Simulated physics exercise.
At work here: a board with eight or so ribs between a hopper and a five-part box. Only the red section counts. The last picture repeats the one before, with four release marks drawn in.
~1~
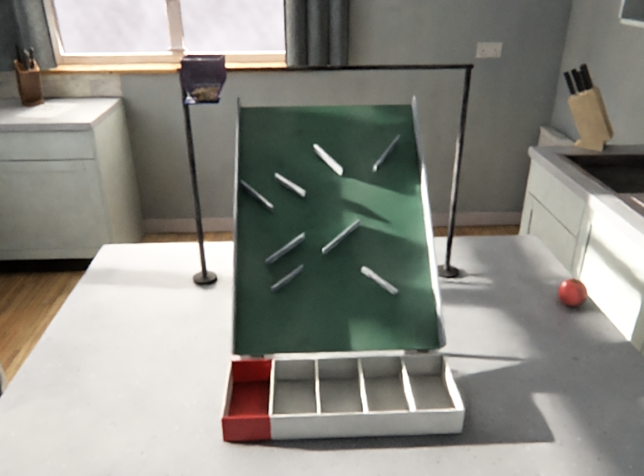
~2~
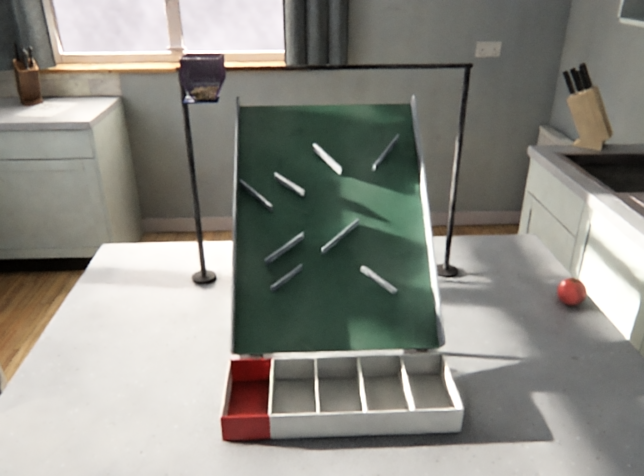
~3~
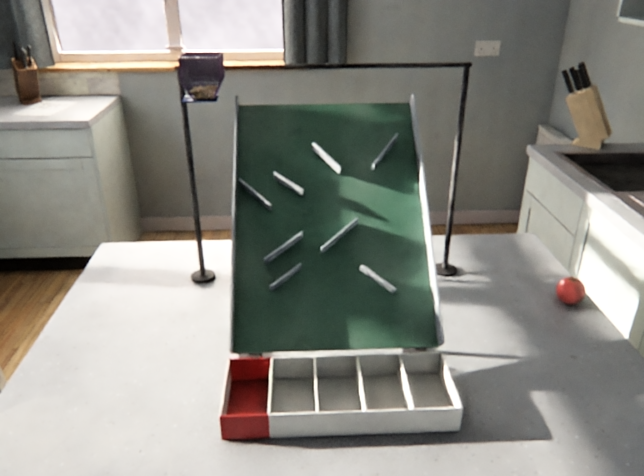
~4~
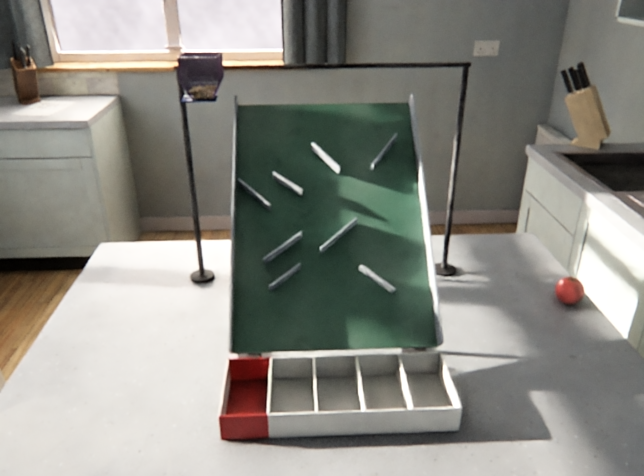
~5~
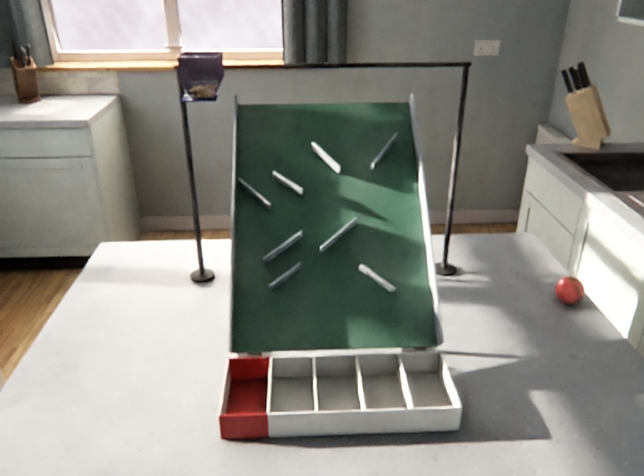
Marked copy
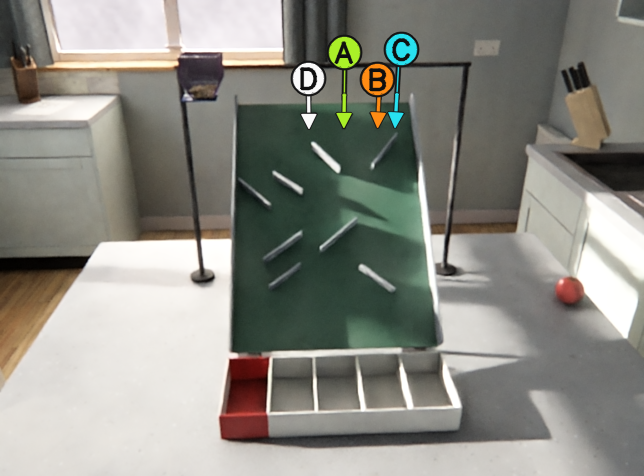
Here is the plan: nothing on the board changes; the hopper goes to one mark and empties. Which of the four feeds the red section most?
It is B.
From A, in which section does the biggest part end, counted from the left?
The fifth from the left.
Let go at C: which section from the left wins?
The fifth.
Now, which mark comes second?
It is C.
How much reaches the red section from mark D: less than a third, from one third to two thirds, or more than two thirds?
Less than a third.
On the marked copy, mark A meets the board at (343, 122); mark B meets the board at (377, 122); mark C meets the board at (395, 122); mark D meets the board at (308, 123).
With A, a small share in the red section, the bulk in other sections.
With B, close to half in the red section, close to a third in other sections, a small share outside the box.
With C, close to a quarter in the red section, close to two thirds in other sections.
With D, a small share in the red section, the bulk in other sections, a small share outside the box.
